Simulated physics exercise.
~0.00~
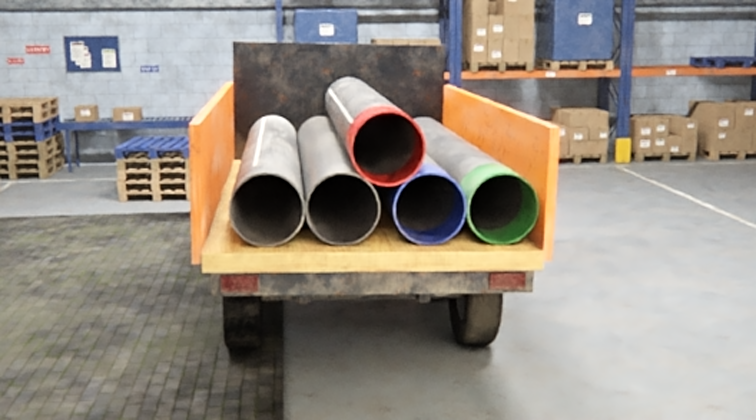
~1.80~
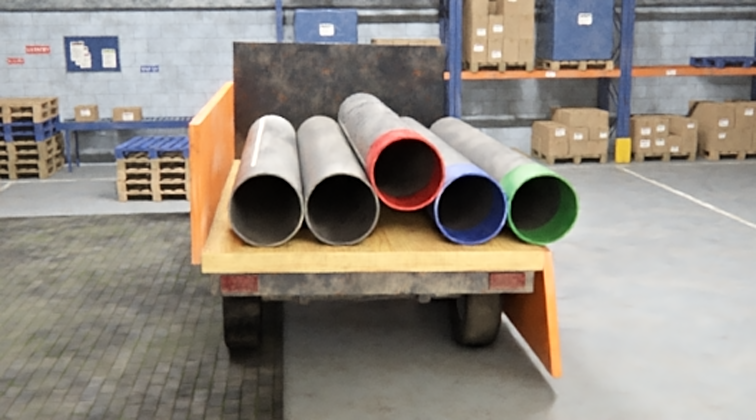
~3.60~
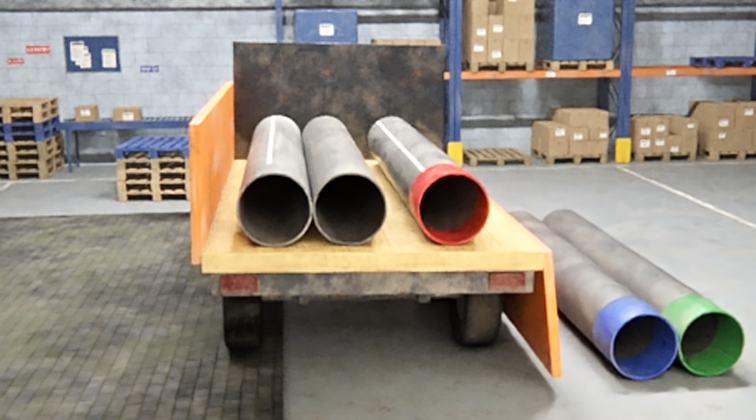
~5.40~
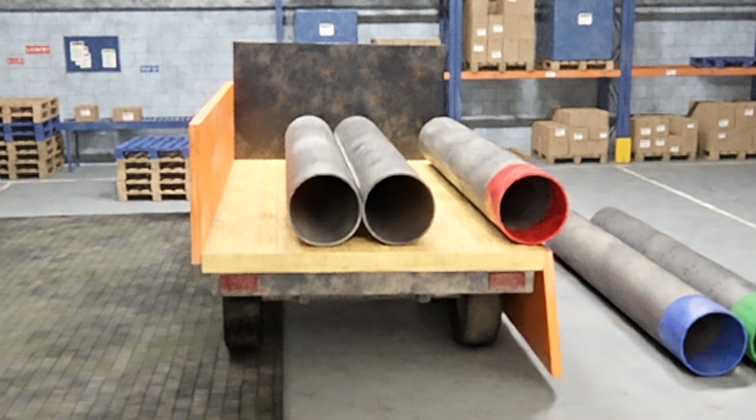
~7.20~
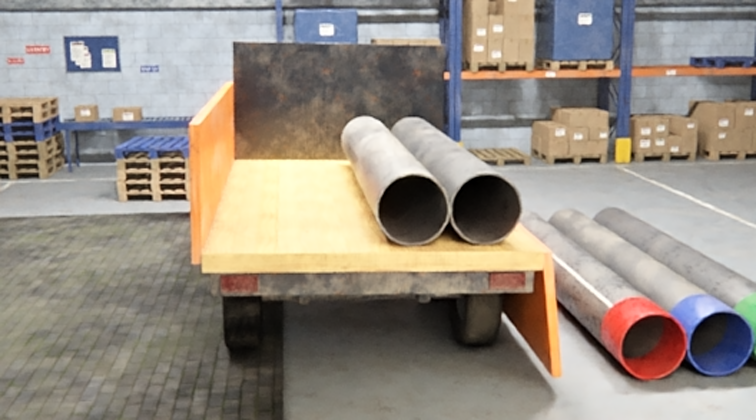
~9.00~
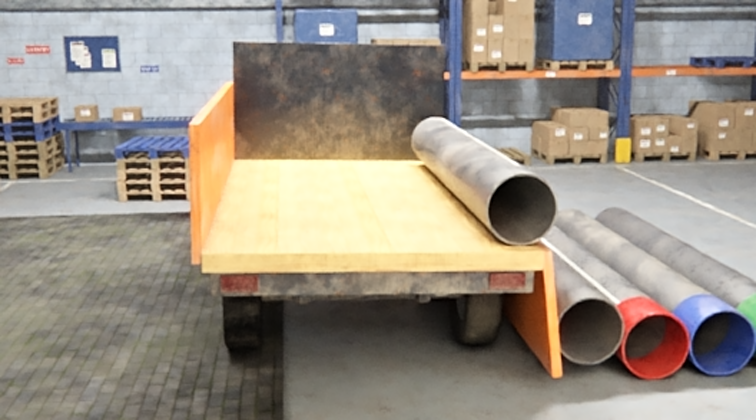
In a warehouse, the right side board of a trailer stacked with five pipes dropped open, and the blue and green pipes rolled off, followed by the red and a plain grey one, leaving the last grey pipe near the open edge.
